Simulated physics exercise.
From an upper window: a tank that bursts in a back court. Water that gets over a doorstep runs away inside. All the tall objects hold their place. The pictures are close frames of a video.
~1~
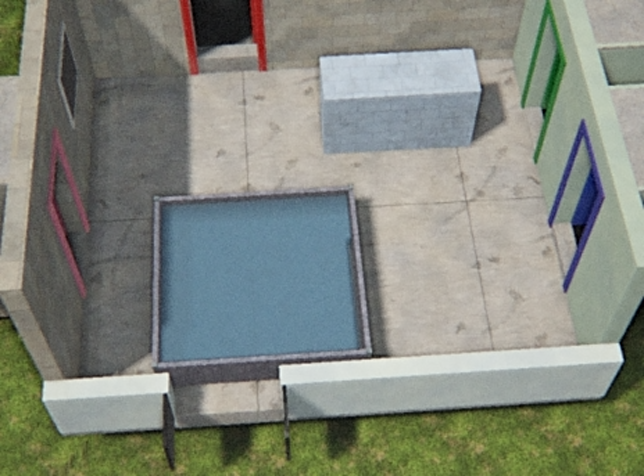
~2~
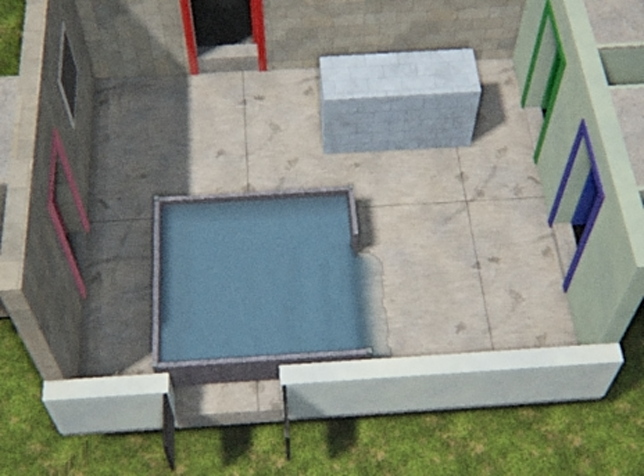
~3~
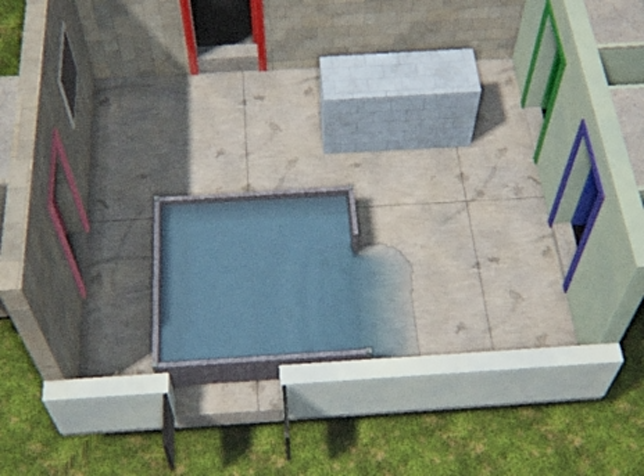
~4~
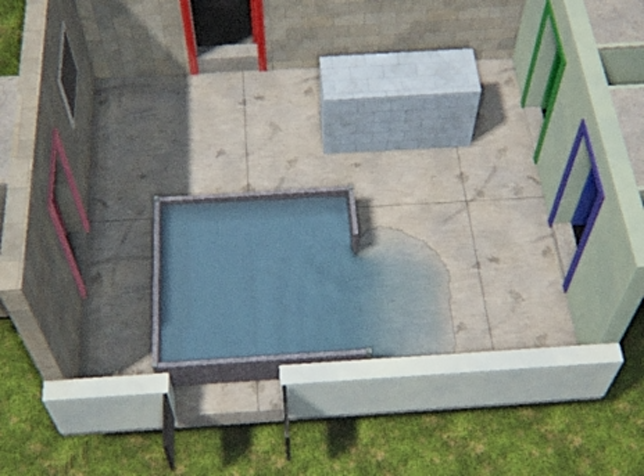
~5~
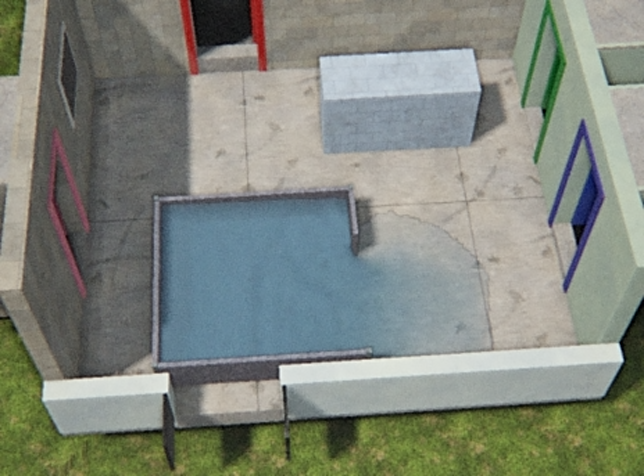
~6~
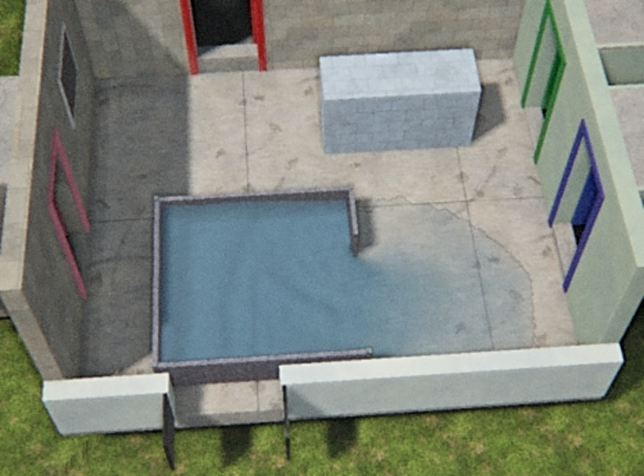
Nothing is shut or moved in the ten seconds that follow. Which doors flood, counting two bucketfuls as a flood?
In the end: The green door lets in a lot; the pink door admits no more than that; the blue door lets in a lot; the red door admits no more than that.
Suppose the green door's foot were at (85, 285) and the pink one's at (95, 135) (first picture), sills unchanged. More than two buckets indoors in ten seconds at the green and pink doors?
In short: The green door keeps below it; the pink door lets more in.
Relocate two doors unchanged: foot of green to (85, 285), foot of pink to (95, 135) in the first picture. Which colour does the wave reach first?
I say the blue one.
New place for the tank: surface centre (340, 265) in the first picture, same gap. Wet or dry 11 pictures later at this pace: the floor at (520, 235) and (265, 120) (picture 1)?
One after the other: Wet, no water.
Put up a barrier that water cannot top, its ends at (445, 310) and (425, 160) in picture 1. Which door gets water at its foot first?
First comes the blue one.
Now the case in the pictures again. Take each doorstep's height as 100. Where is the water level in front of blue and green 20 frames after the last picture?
Near 200 and 230 in a hundred.
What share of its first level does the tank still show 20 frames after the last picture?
Some 40 per cent.
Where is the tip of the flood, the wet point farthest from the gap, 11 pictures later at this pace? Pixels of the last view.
Close to (514, 115).
A moment on, water covers 25 % of the floor; the green door not reached, the pink door not reached, the blue door under two buckets in, the red door not reached.
Next, water covers 25 % of the floor; the green door wet at the sill, nothing in, the pink door not reached, the blue door over two buckets in, the red door not reached.
Then, water covers 40 % of the floor; the green door under two buckets in, the pink door not reached, the blue door far over two buckets in, the red door not reached.
Later, water covers 80 % of the floor; the green door over two buckets in, the pink door not reached, the blue door far over two buckets in, the red door wet at the sill, nothing in.
In the end, water covers 95 % of the floor; the green door far over two buckets in, the pink door under two buckets in, the blue door far over two buckets in, the red door wet at the sill, nothing in.
